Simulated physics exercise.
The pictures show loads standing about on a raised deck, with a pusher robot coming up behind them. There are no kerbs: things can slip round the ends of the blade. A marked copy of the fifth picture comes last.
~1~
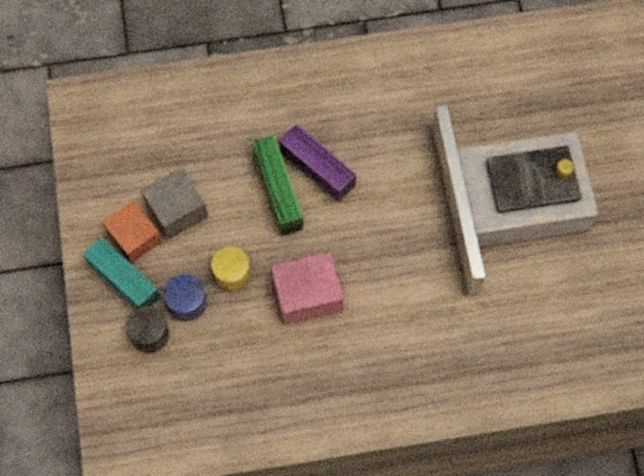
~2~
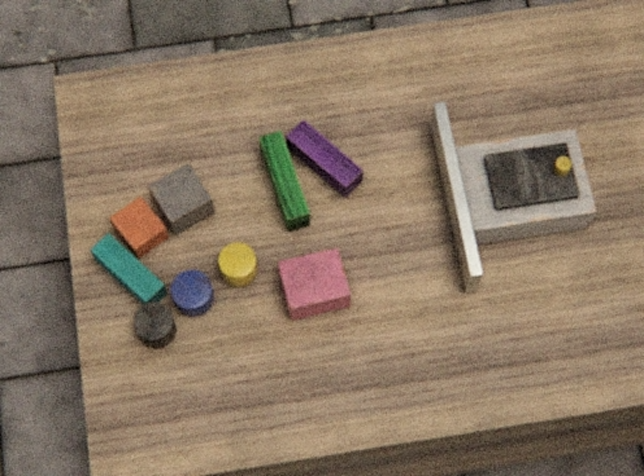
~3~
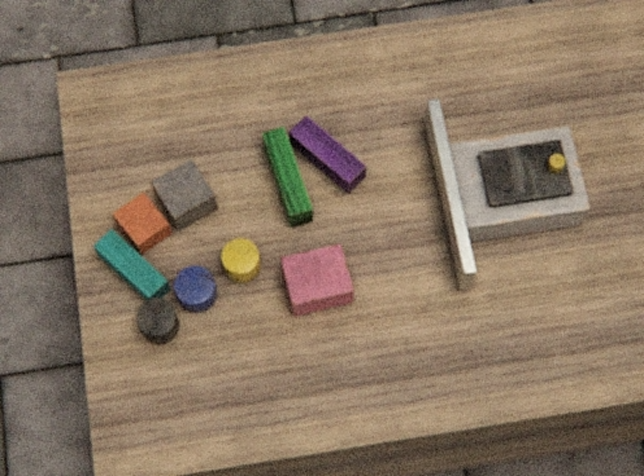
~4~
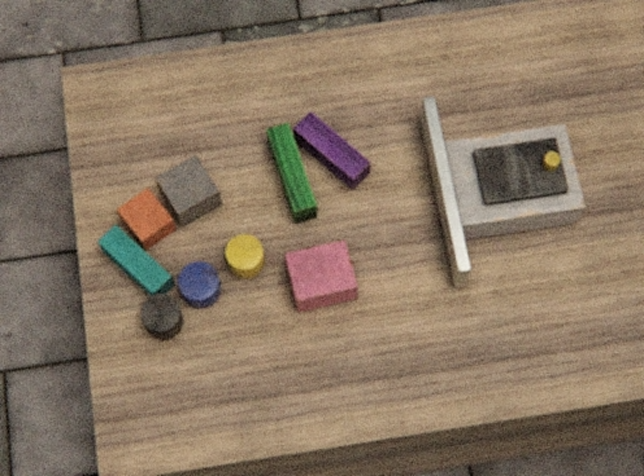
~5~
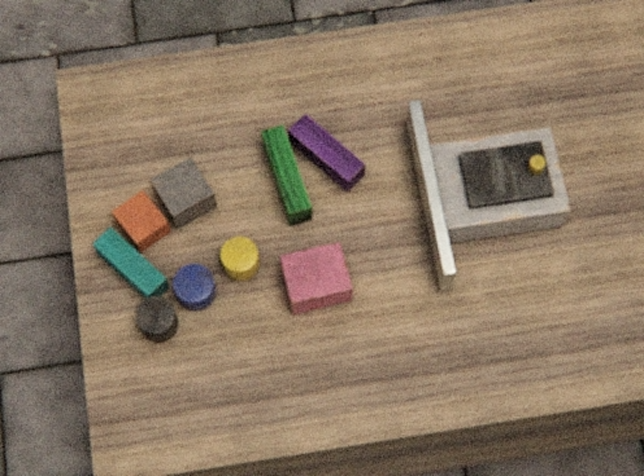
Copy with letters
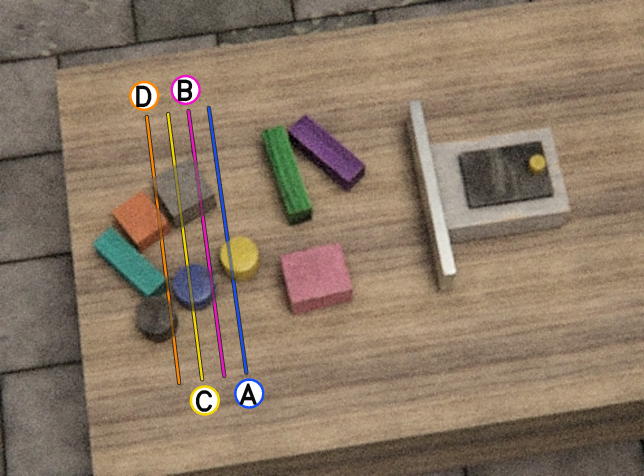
A wooden deck holds scattered coloured blocks while a pale pusher robot moves slightly left.
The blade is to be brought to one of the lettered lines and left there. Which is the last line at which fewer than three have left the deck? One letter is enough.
The farthest such stop is D.
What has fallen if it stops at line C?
The turquoise stick.
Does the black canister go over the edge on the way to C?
No.
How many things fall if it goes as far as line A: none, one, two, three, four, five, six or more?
By then, none.
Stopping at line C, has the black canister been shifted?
Yes.
On the marked copy, A at (227, 235); B at (206, 238); C at (184, 241); D at (162, 245).
Taking D. A third of the way, robot (403, 189); purple stick (303, 151); pink crate (309, 278).
Two thirds of the way, robot (307, 204); turquoise stick (106, 268); orange crate (118, 228).
When it is over, robot (231, 215); turquoise stick over the edge; orange crate (75, 244); one fallen.
As for the rest, A is within the limit but short; B is within the limit but short; C is within the limit but short.
